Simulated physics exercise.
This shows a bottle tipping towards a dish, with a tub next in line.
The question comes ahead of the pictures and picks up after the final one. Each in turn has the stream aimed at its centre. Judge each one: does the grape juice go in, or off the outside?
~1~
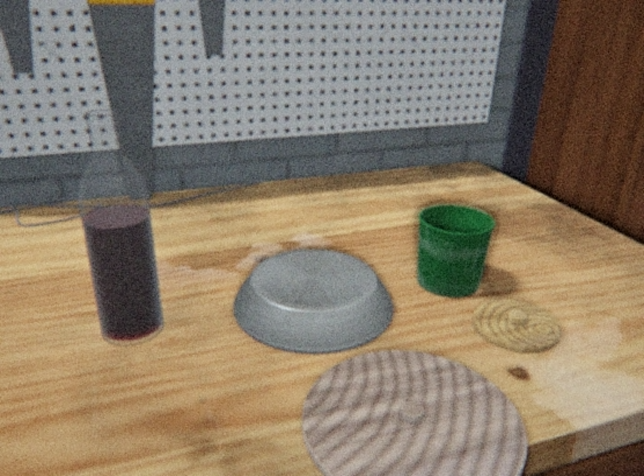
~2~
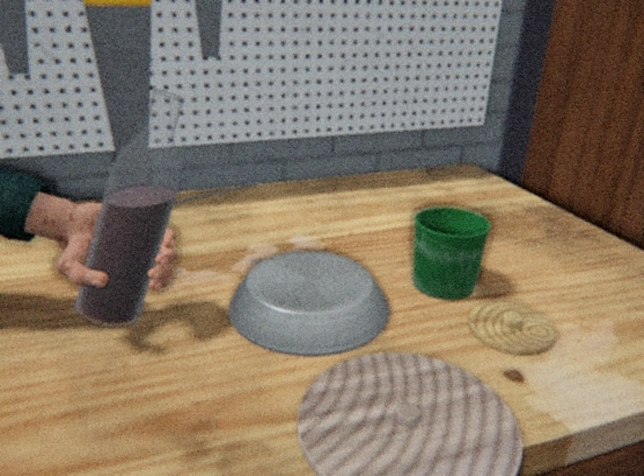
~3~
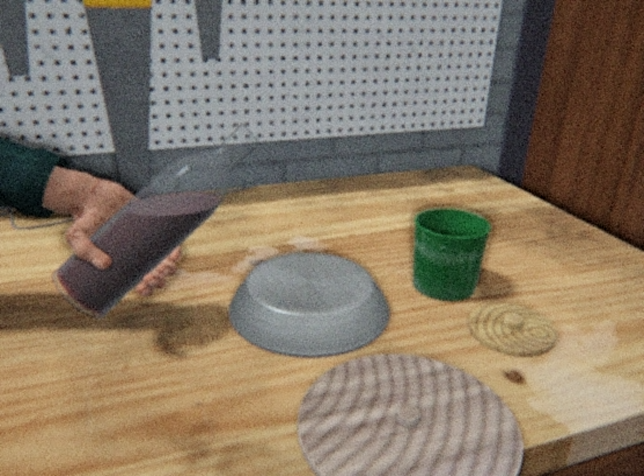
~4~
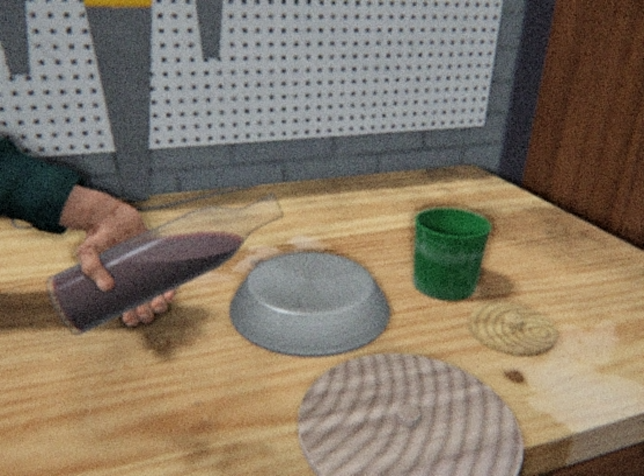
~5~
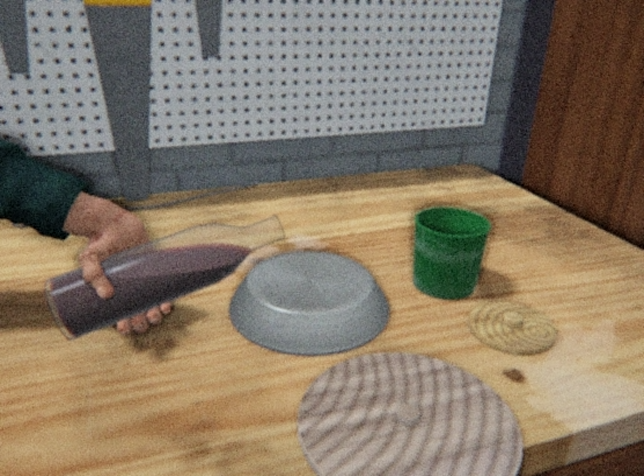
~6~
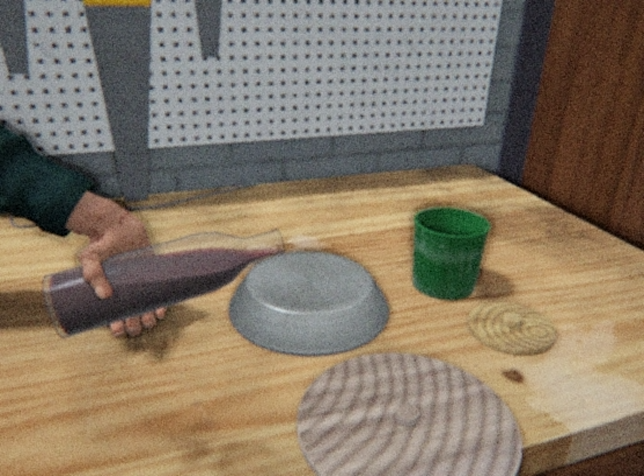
Result: The dish won't contain any, the tub will contain it.
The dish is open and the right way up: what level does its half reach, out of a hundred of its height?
35 per cent, roughly.
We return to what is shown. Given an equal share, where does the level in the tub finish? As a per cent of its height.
I'd put it close to 45 per cent.
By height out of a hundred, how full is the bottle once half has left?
I make it close to 30 per cent.
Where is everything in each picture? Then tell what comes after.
The first frame shows all stand on the top; bottle (118, 228) about half full; dish (314, 294) upside down; tub (452, 252) open.
The second frame shows the hand lifts the bottle; bottle (138, 207) tipped 20° with all of its load; dish (310, 296) upside down.
The third frame shows tilting; bottle (168, 212) tipped 50° with all of its load; tub (448, 256) open.
The fourth frame shows no stream yet; bottle (178, 253) tipped 70° with all of its load; dish (310, 297) upside down.
The fifth frame shows still nothing leaves it; bottle (178, 265) tipped 75° with all of its load; tub (448, 254) open.
The sixth frame shows on the point of pouring; bottle (176, 272) tipped 80° with all of its load; dish (309, 296) upside down; tub (448, 254) open.
Soon after, it runs off the upturned base of the dish.
Later, the grape juice goes into the tub.
In the end, the dish is empty, in a puddle; the tub has its share inside.
